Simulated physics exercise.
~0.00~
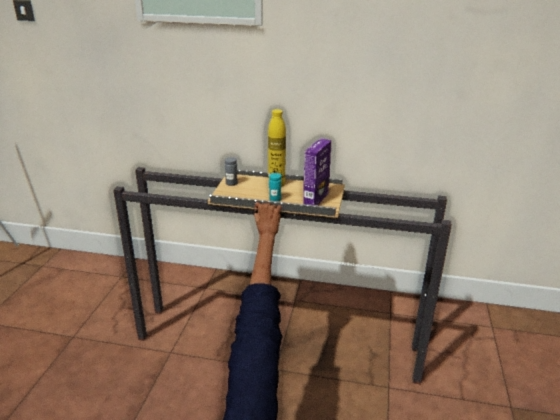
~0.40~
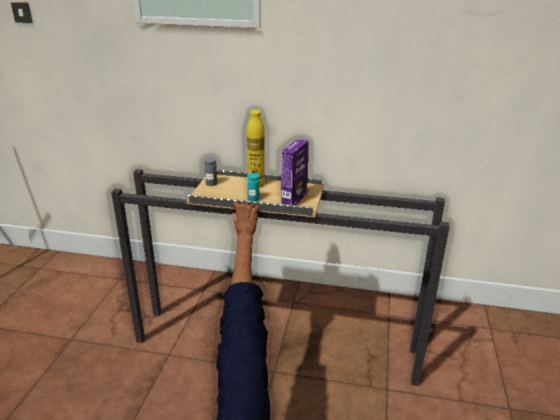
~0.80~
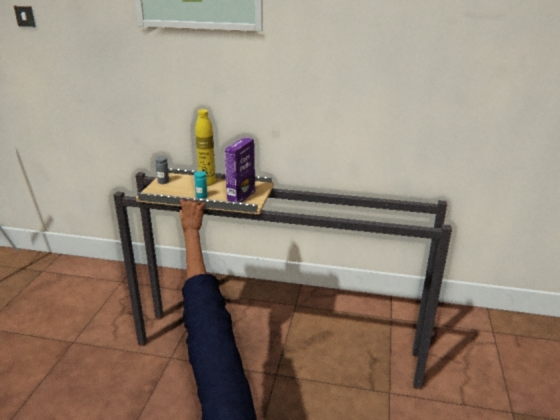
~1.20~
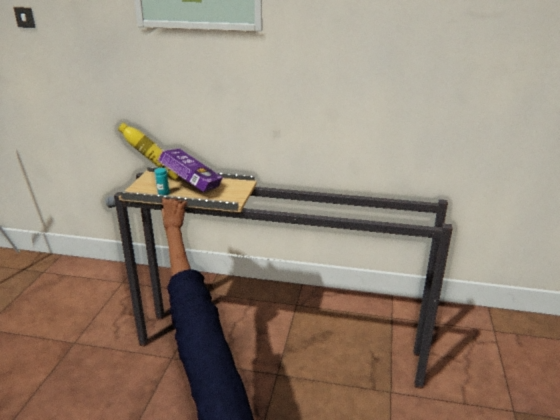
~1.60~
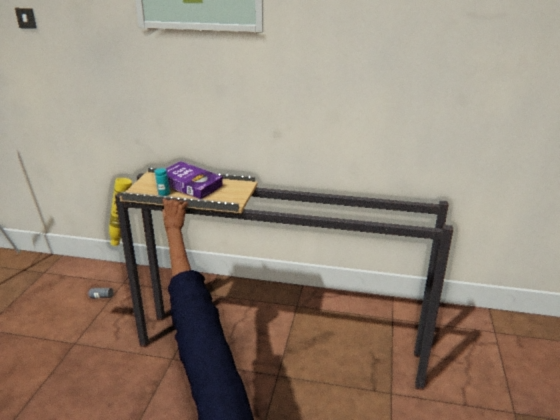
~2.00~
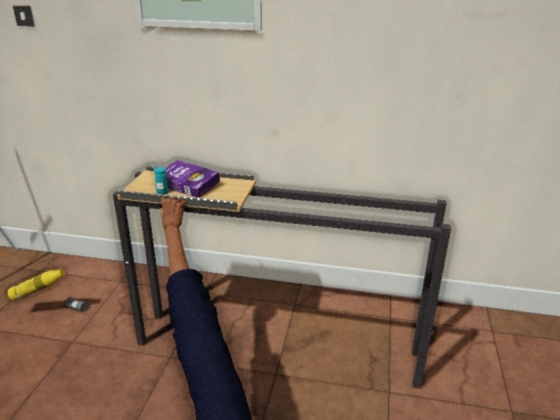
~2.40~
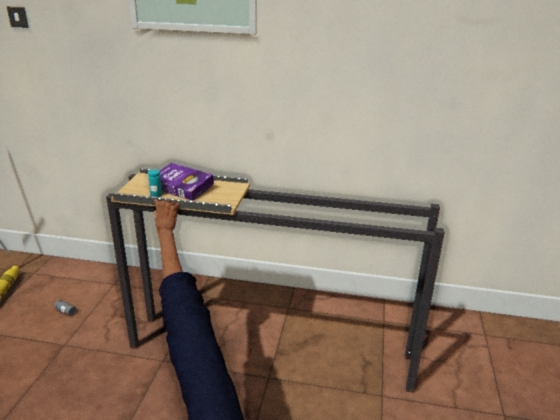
Against a pale wall on a tiled floor, a wooden tray sits on a dark metal frame, carrying a tall yellow bottle, a purple packet, a turquoise shaker and a small grey shaker. A hand in a dark blue sleeve moves the tray left along the rails, with everything upright. At the left end the tray stops, the grey shaker goes off, and the bottle and packet tip over. The bottle then plunges headfirst off the end and comes to rest on the floor near the grey shaker. The packet stays lying on the tray beside the upright turquoise shaker.
